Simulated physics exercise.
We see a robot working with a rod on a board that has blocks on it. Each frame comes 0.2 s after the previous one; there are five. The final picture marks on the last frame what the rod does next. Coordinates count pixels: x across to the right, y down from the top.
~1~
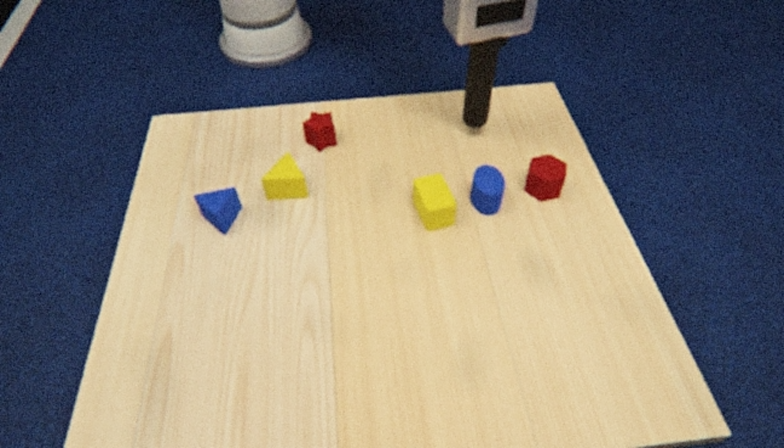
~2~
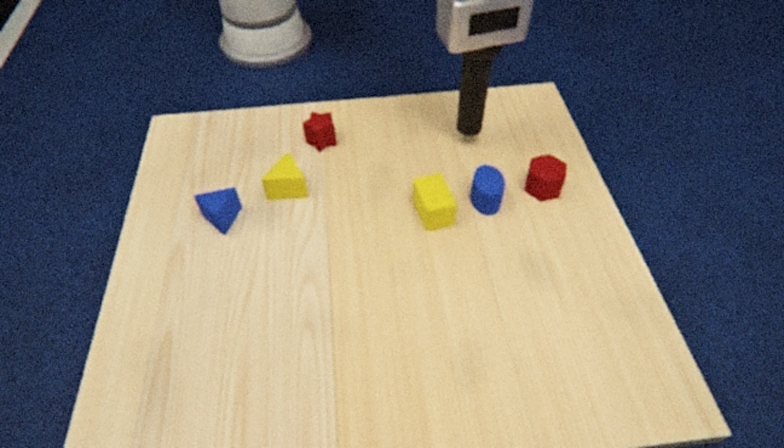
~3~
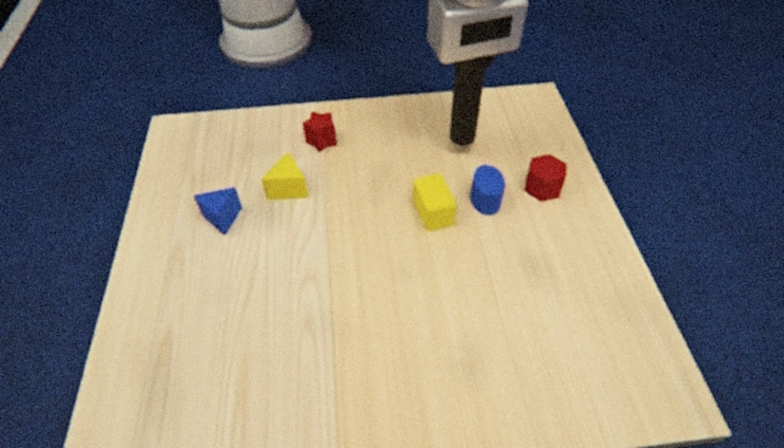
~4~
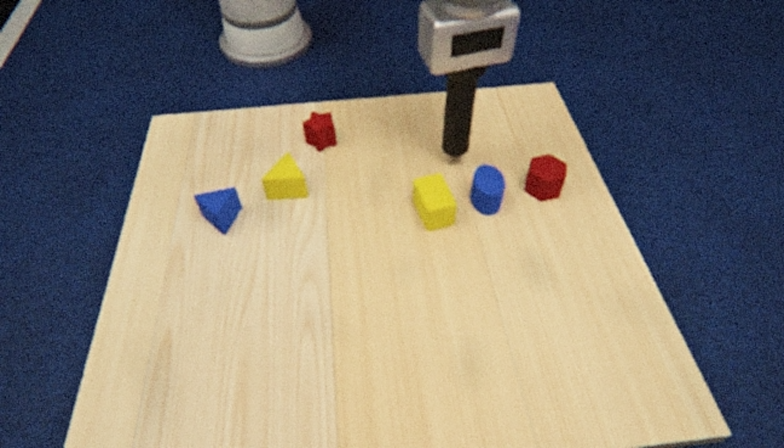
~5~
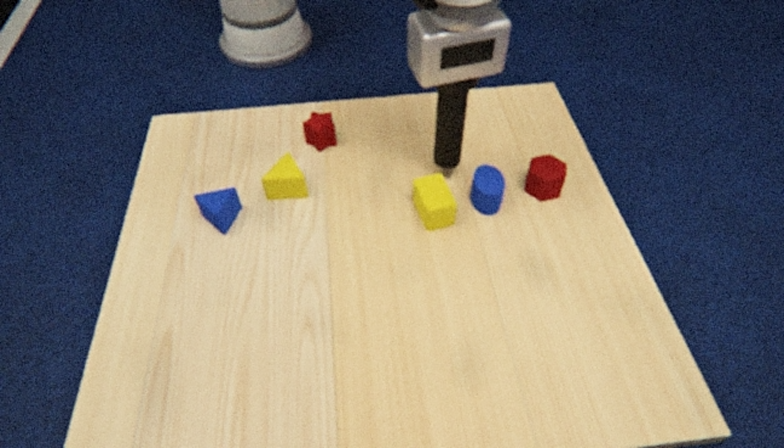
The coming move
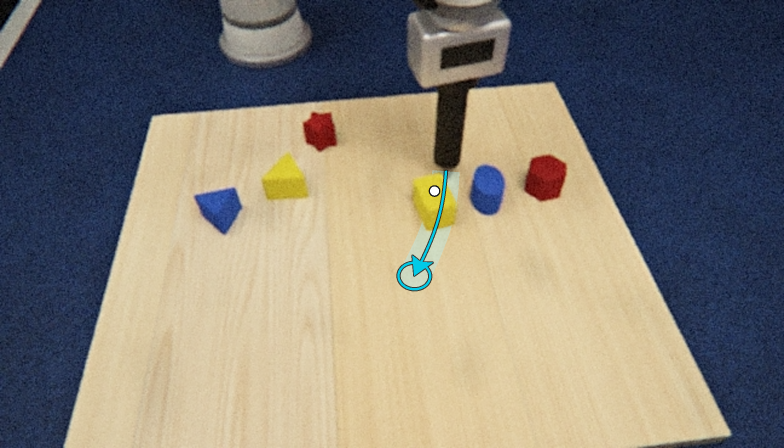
A robot's dark rod moves down and slightly left above the still blocks on a wooden board.
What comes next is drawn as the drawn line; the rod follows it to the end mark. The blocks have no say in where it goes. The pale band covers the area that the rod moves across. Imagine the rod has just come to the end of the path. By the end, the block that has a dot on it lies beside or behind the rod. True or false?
Verdict: False.
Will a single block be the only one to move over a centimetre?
It seems so.
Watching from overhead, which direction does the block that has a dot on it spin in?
It turns clockwise.
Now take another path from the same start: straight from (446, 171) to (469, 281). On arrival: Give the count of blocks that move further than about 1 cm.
That push would leave one block displaced by more than about 1 cm.
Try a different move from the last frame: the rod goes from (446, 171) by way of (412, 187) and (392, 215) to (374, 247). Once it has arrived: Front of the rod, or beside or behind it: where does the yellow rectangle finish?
Slid away.
Drawn move, from (446, 171) through (438, 221) to (414, 276); the dot is on the yellow rectangle.
What follows on the original path. One third of the way, rod (443, 192); yellow rectangle (428, 212).
Two thirds of the way, rod (432, 228); yellow rectangle (411, 249), turned 15° clockwise.
At the end, rod (415, 265); yellow rectangle (384, 285), turned 35° clockwise; blue oval still.
